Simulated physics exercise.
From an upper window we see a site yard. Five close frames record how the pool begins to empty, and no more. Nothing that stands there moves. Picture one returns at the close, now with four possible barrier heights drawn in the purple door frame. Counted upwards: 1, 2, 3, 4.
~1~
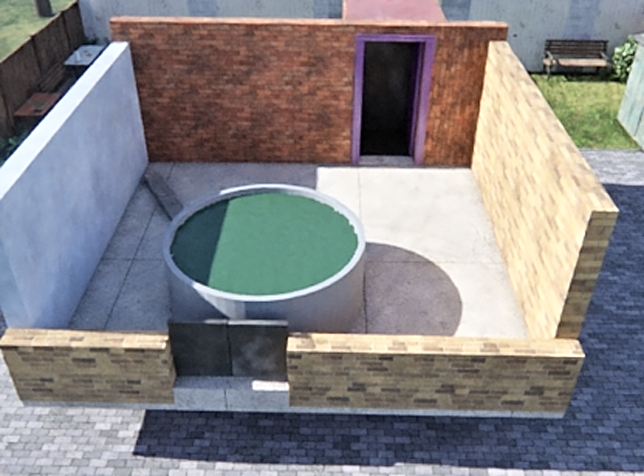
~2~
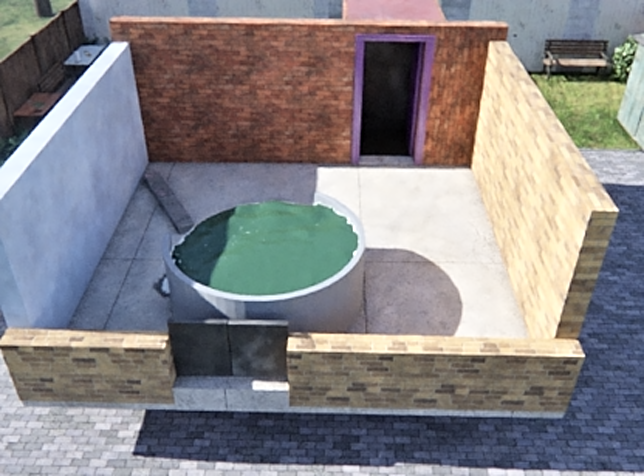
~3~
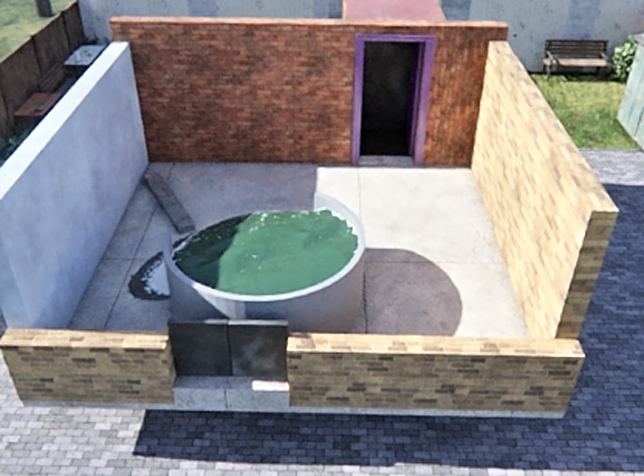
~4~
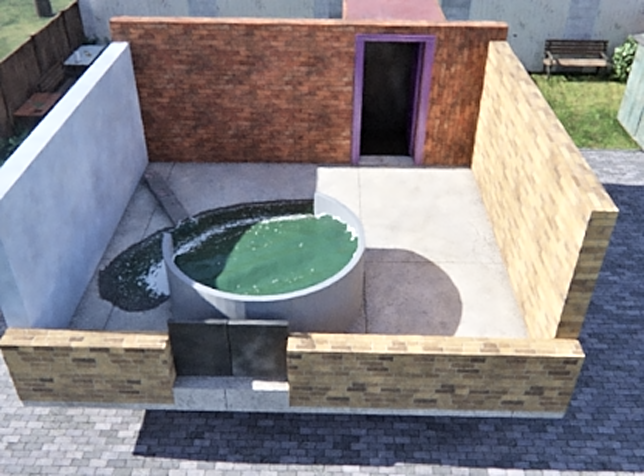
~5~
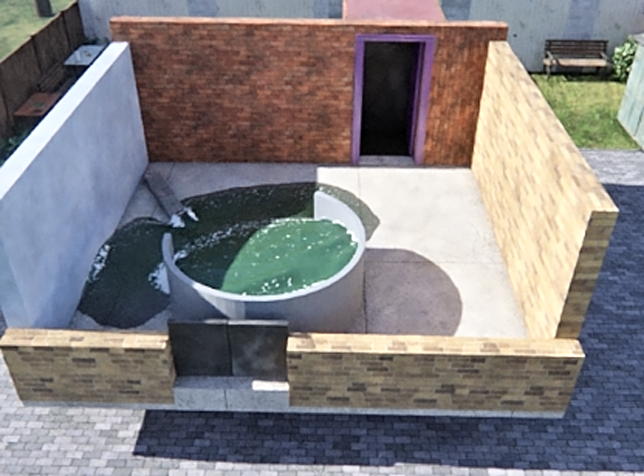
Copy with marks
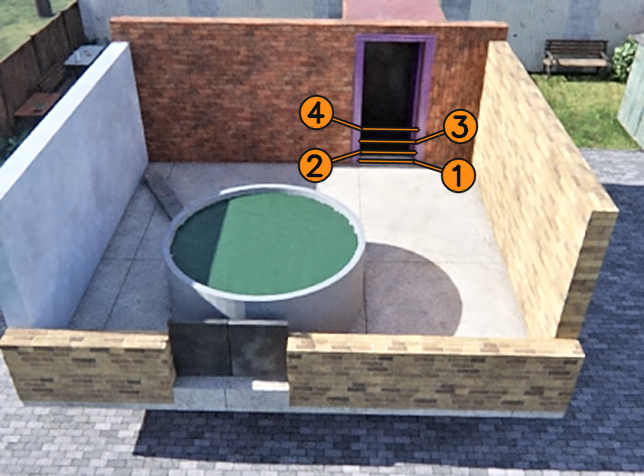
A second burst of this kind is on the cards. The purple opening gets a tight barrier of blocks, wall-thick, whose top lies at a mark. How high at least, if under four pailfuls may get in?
2 will do.
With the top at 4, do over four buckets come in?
No.
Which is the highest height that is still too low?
The answer is 1.
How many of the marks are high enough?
Three of them.
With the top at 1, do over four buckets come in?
Yes, it does.
On the marked copy, 1 at (386, 161); 2 at (387, 152); 3 at (388, 141); 4 at (389, 129); from the bottom up 1, 2, 3, 4.
For height 1, about 9 bucketfuls get in.
For height 2, nothing gets over.
For height 3, nothing gets over.
For height 4, nothing gets over.
